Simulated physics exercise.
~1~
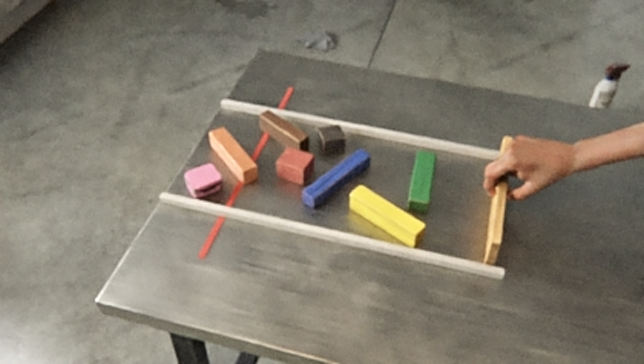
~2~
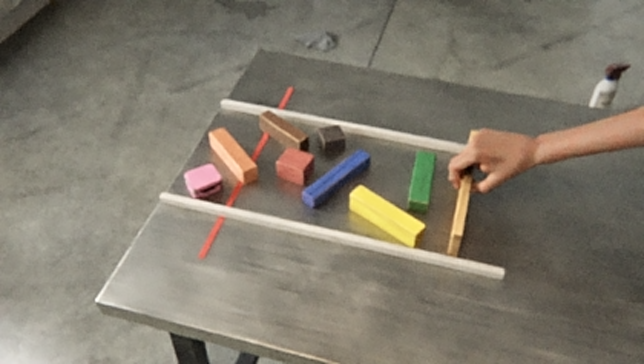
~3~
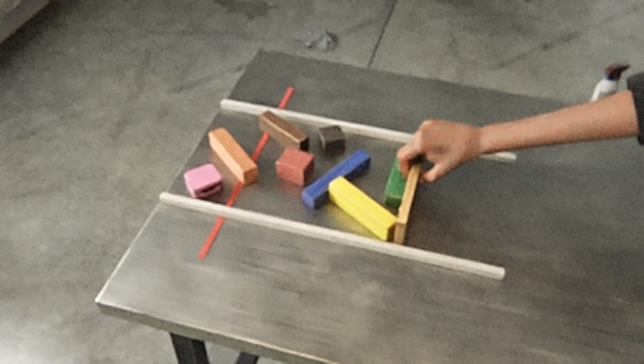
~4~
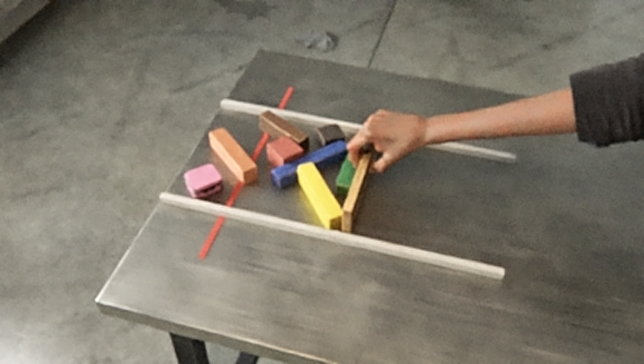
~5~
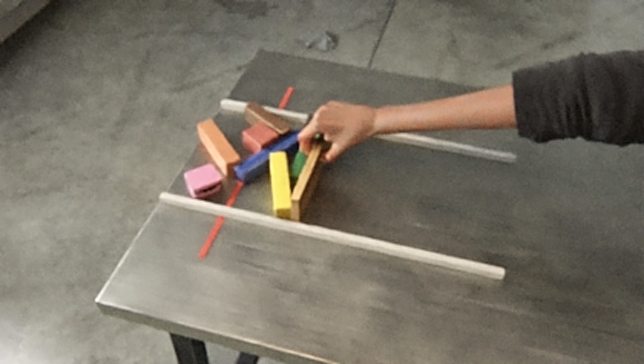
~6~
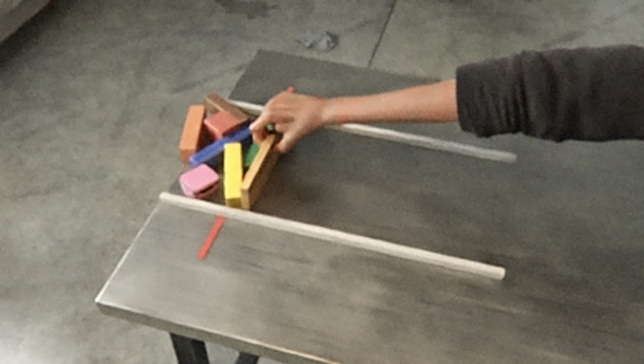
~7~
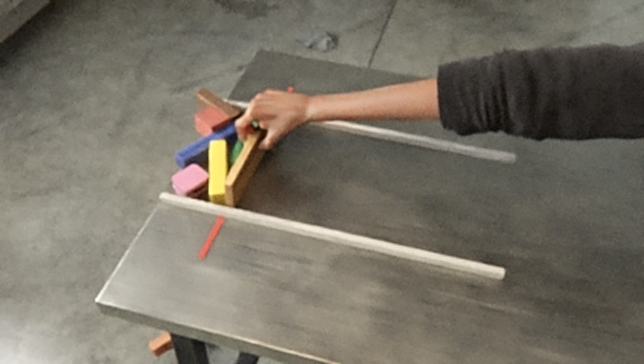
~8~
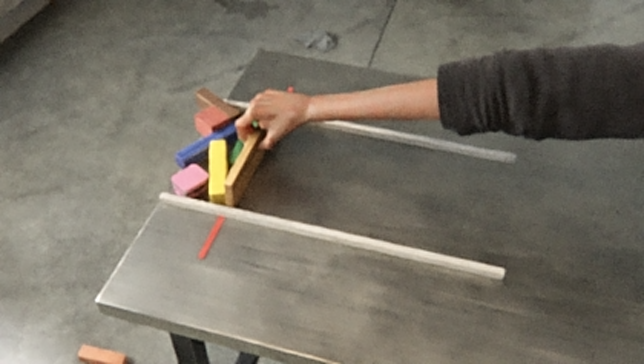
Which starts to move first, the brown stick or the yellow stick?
The yellow stick starts to move first, and the brown stick only shifts later, once the pieces have crowded together.
